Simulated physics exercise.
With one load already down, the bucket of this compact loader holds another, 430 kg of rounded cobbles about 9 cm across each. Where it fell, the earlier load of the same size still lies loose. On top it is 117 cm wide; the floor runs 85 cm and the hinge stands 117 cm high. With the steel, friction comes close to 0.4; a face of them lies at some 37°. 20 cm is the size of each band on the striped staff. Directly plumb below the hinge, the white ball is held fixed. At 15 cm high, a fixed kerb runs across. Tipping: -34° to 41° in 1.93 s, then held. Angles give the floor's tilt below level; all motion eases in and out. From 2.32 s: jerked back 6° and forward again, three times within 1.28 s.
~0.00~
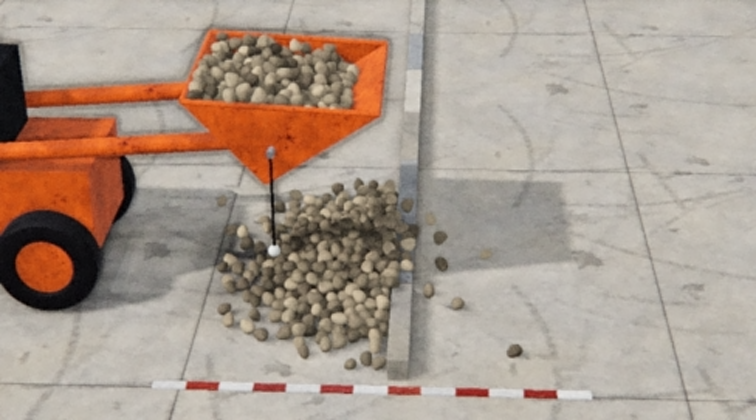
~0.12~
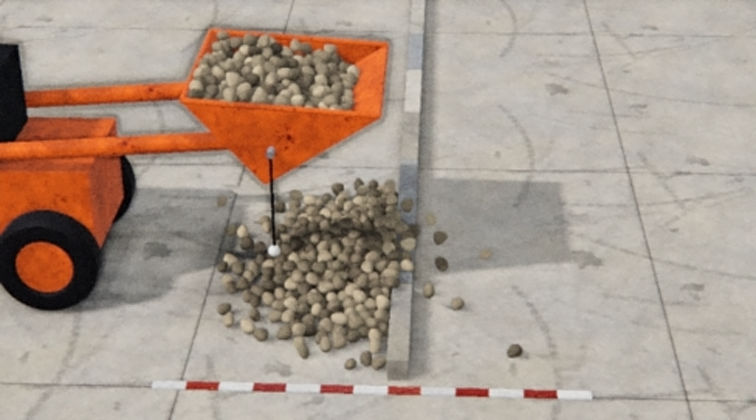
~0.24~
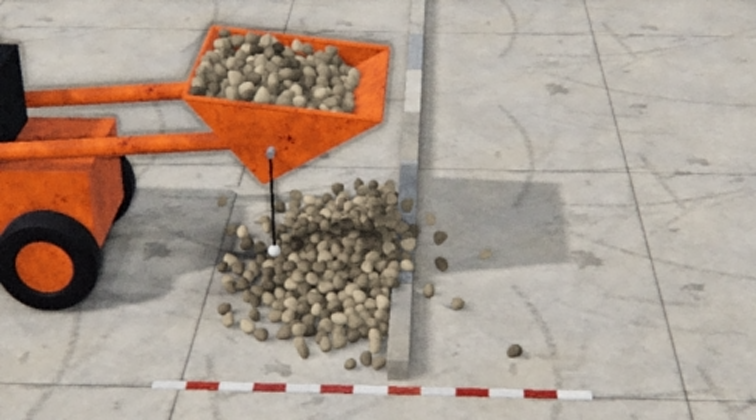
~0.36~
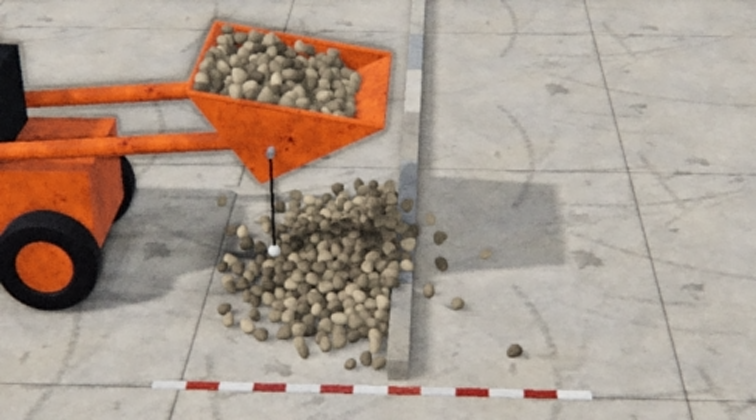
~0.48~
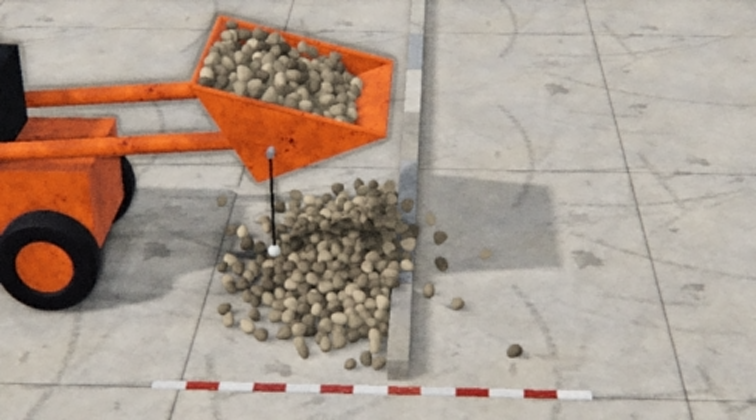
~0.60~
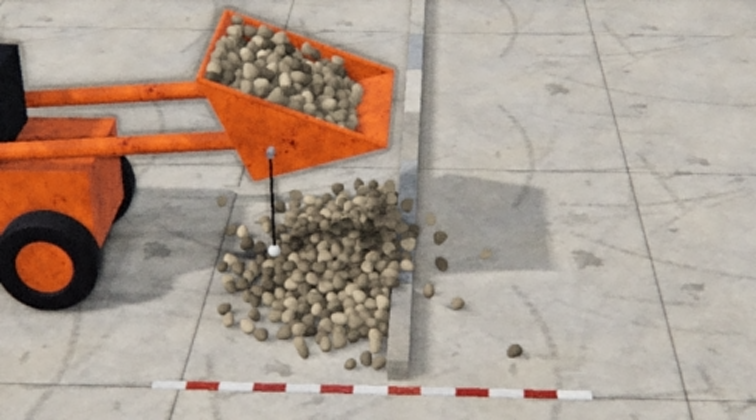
On a paved floor, an orange loader's stone-filled bucket tilts clockwise above a stone heap.
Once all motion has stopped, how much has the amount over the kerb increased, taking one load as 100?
It has increased by some 66 per cent.
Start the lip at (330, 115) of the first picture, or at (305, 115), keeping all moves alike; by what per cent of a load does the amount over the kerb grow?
Roughly 25 and 5 percent, in that order.
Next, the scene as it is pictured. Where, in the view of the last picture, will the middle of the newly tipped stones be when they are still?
Centre at roughly (437, 259).
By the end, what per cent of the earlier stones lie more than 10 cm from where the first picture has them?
Roughly 5 percent.
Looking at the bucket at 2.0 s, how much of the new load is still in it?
Around 20 in a hundred.
After 1.5 s the floor is at 29°; in per cent of one load, 91 in the bucket, 108 on this side of the kerb, 2 over the kerb; the foremost stones are at (451, 267).
After 2.0 s the floor is at 41°; in per cent of one load, 18 in the bucket, 145 on this side of the kerb, 37 over the kerb; the foremost stones are at (527, 284).
After 4.1 s the floor is at 41°; in per cent of one load, 0 in the bucket, 133 on this side of the kerb, 67 over the kerb; the foremost stones are at (654, 257).
After 6.7 s the floor is at 41°; in per cent of one load, 0 in the bucket, 133 on this side of the kerb, 67 over the kerb; the foremost stones are at (654, 257). Net gain over the kerb, 66.
